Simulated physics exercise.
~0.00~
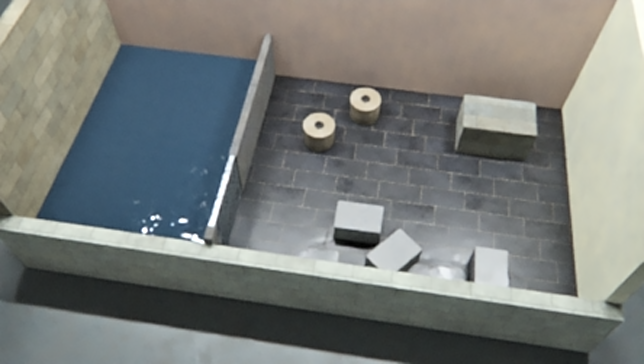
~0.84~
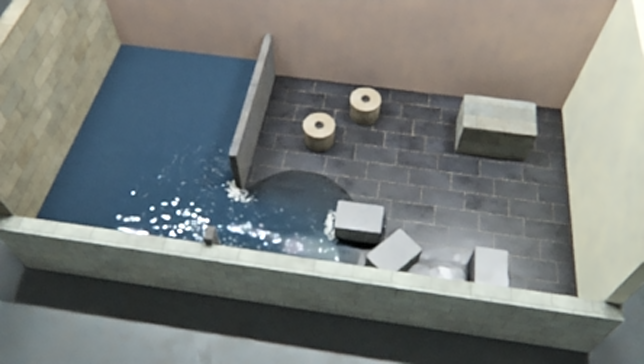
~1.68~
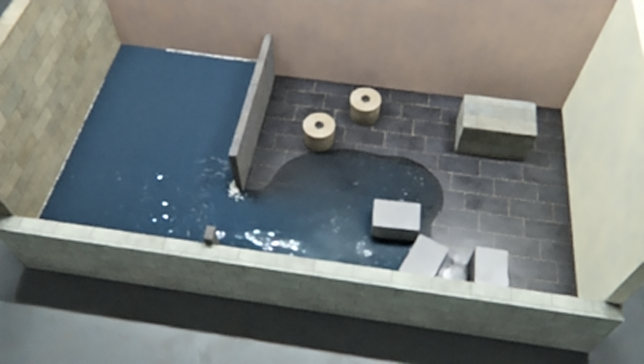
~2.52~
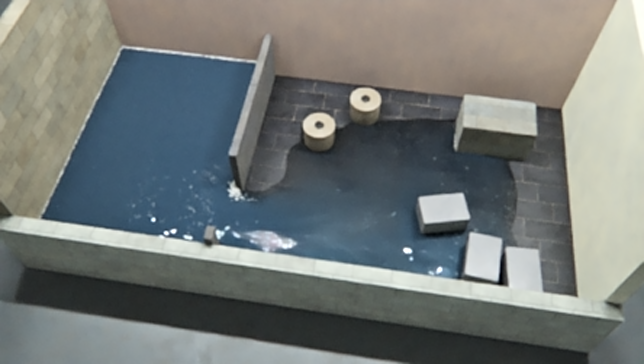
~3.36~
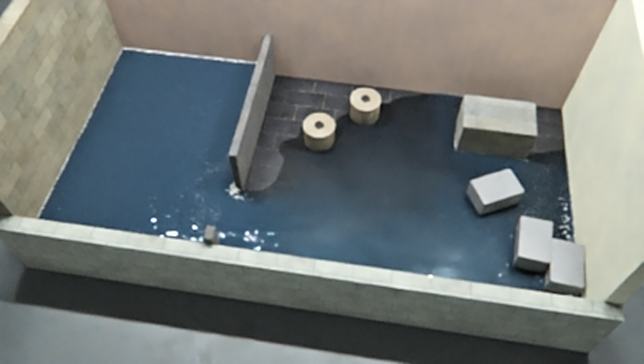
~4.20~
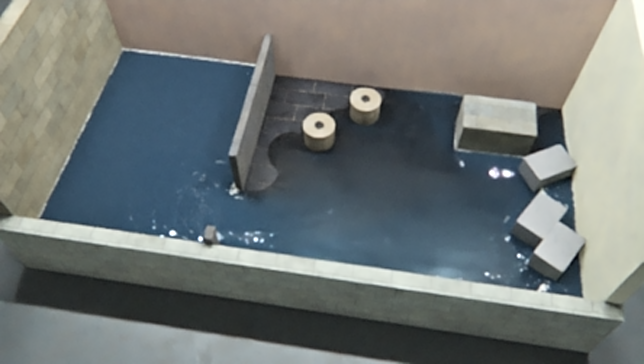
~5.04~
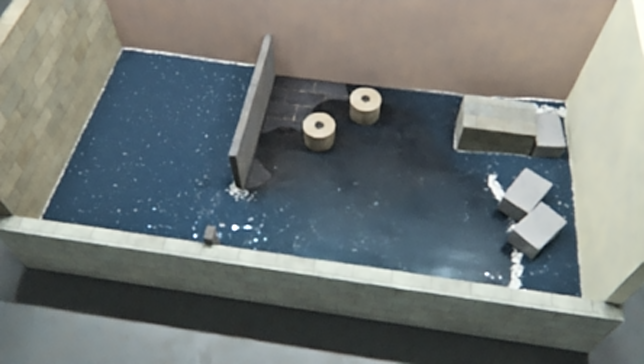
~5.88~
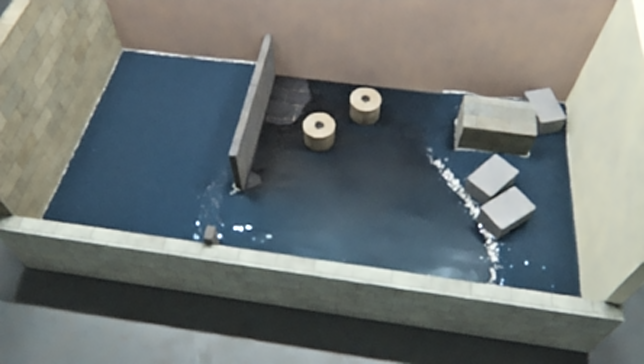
The video shows water bursting from a flooded left compartment through a gap in the dividing wall and spreading across a dark tiled floor, carrying three grey blocks rightward, then upward along the far wall, until they sit in the water near a larger block while two round tubs stay put.
